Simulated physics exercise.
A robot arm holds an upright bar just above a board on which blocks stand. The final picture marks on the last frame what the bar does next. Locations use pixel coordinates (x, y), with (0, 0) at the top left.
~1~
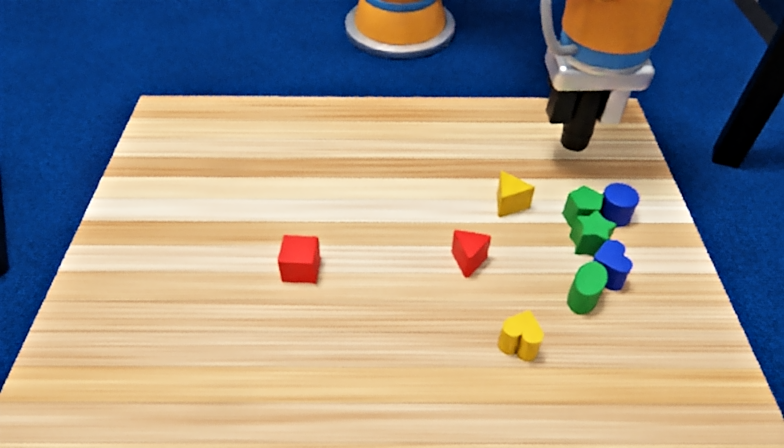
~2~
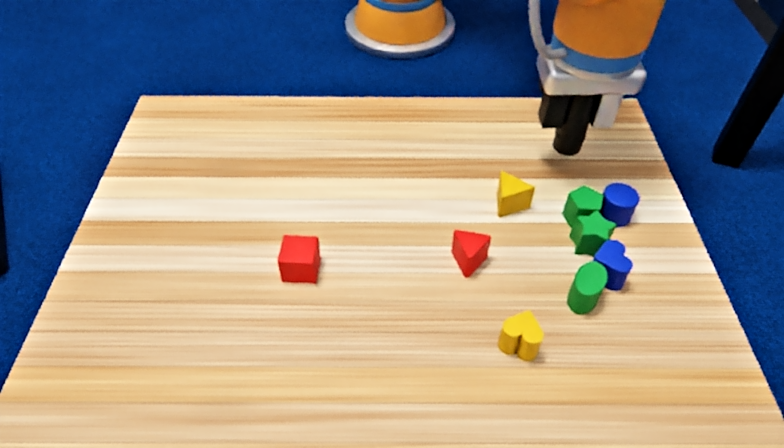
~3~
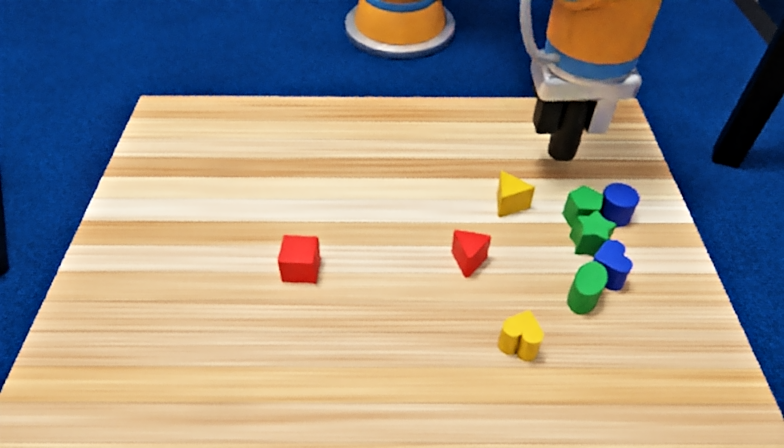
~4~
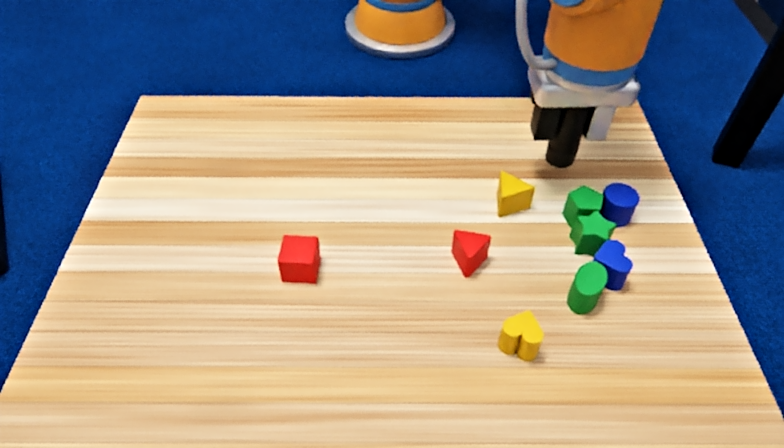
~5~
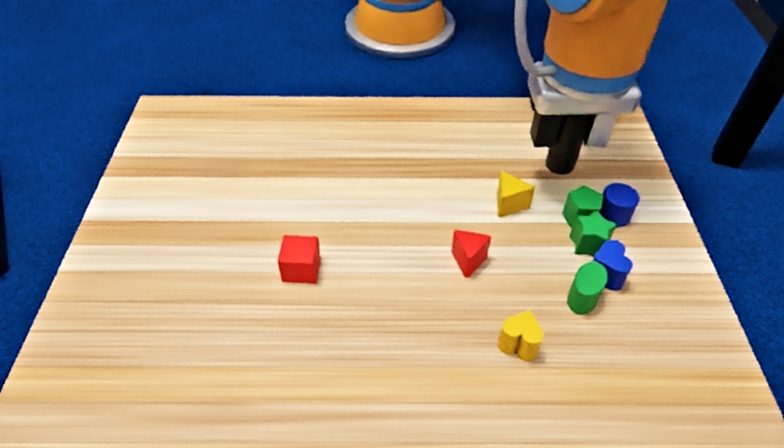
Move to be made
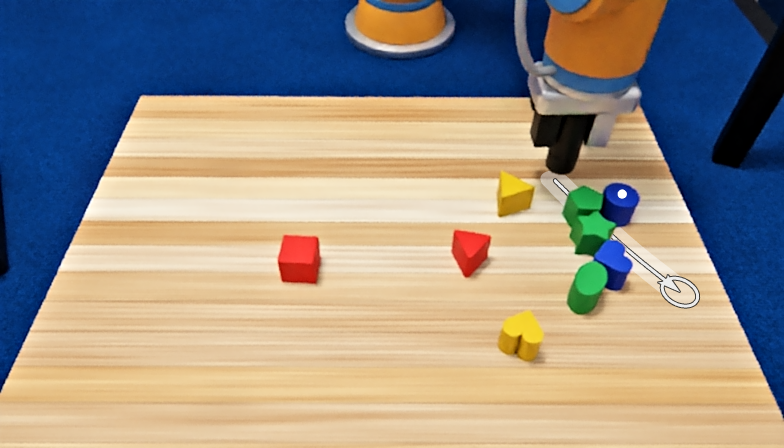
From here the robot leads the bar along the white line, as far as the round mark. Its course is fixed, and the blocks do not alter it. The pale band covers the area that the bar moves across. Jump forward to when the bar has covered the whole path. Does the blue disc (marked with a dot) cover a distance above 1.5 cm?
The answer is yes.
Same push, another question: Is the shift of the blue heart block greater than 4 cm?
The answer is yes.
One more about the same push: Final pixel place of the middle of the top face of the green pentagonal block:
It sits at (663, 283).
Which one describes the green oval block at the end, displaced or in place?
In the end it has been moved.
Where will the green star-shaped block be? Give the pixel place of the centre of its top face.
My prediction: (622, 278).
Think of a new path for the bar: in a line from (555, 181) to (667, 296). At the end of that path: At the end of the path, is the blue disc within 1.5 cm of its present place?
I expect not.
Drawn move, from (555, 181) via (609, 233), ending at (680, 292); the dot is on the blue disc.
The first path, step by step. One third of the way, bar (597, 202); green pentagonal block (610, 220); green oval block (591, 281); green star-shaped block (605, 244), turned 35° clockwise; blue heart block (622, 269), turned 25° clockwise; blue disc (634, 199).
Two thirds of the way, bar (639, 240); green pentagonal block (643, 258), turned 40° clockwise; green oval block (584, 291), turned 25° clockwise; green star-shaped block (618, 273), turned 70° clockwise; blue heart block (629, 303), turned 55° clockwise; blue disc (652, 208).
At the end, bar (689, 278); green pentagonal block (663, 283), turned 95° clockwise; green oval block (583, 291), turned 20° clockwise; green star-shaped block (622, 278), turned 95° clockwise; blue heart block (627, 310), turned 50° clockwise; blue disc (652, 208).
